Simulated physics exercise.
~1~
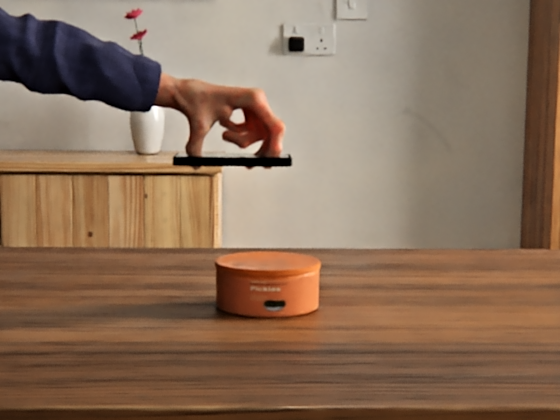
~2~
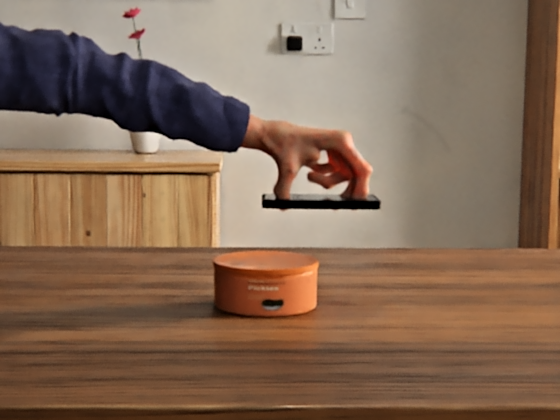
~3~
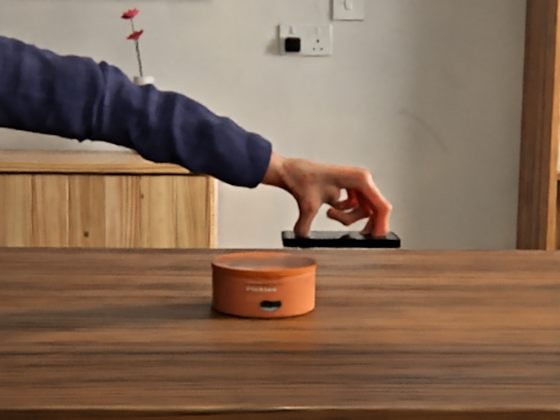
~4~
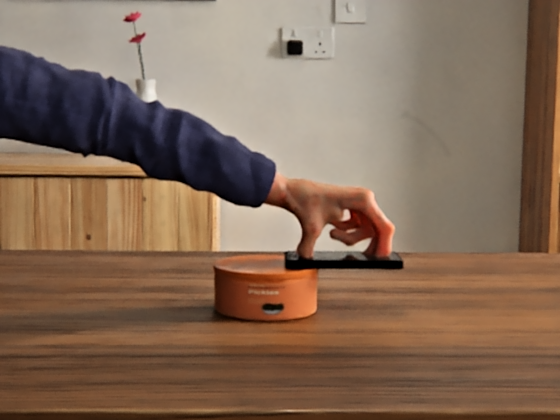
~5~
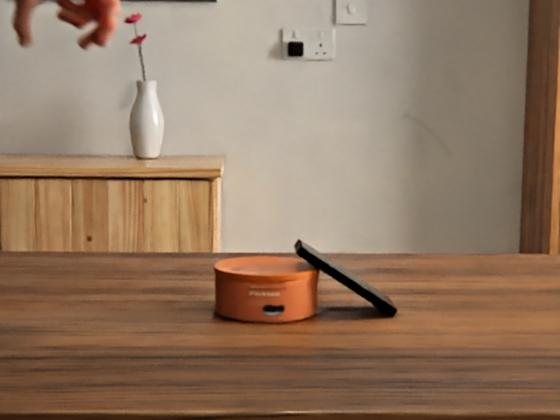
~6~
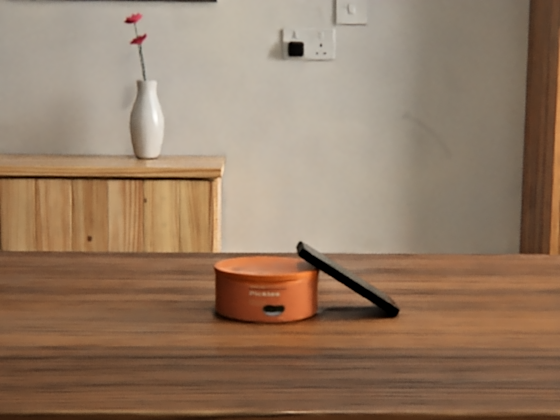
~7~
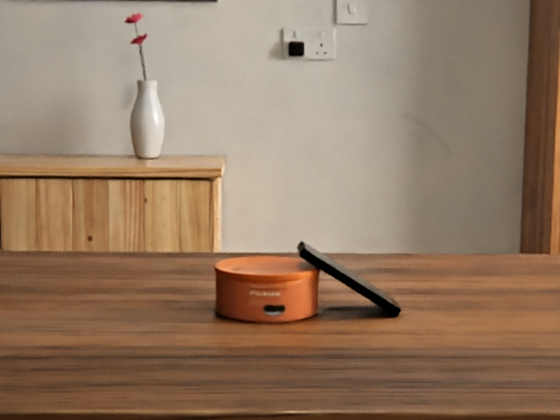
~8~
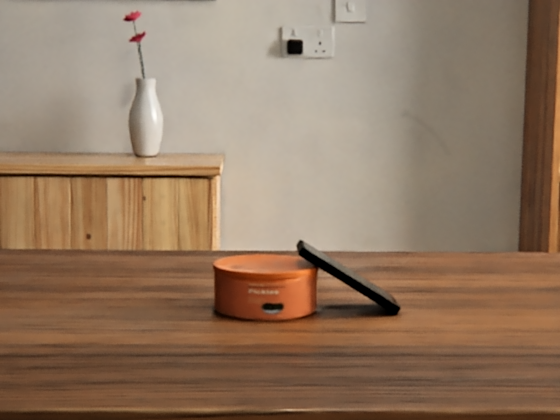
A black phone, held flat by a hand, moved right and down to the right edge of an orange tub on a wooden table, then tipped off once released and ended up leaning at a slant against the tub, which stayed put.
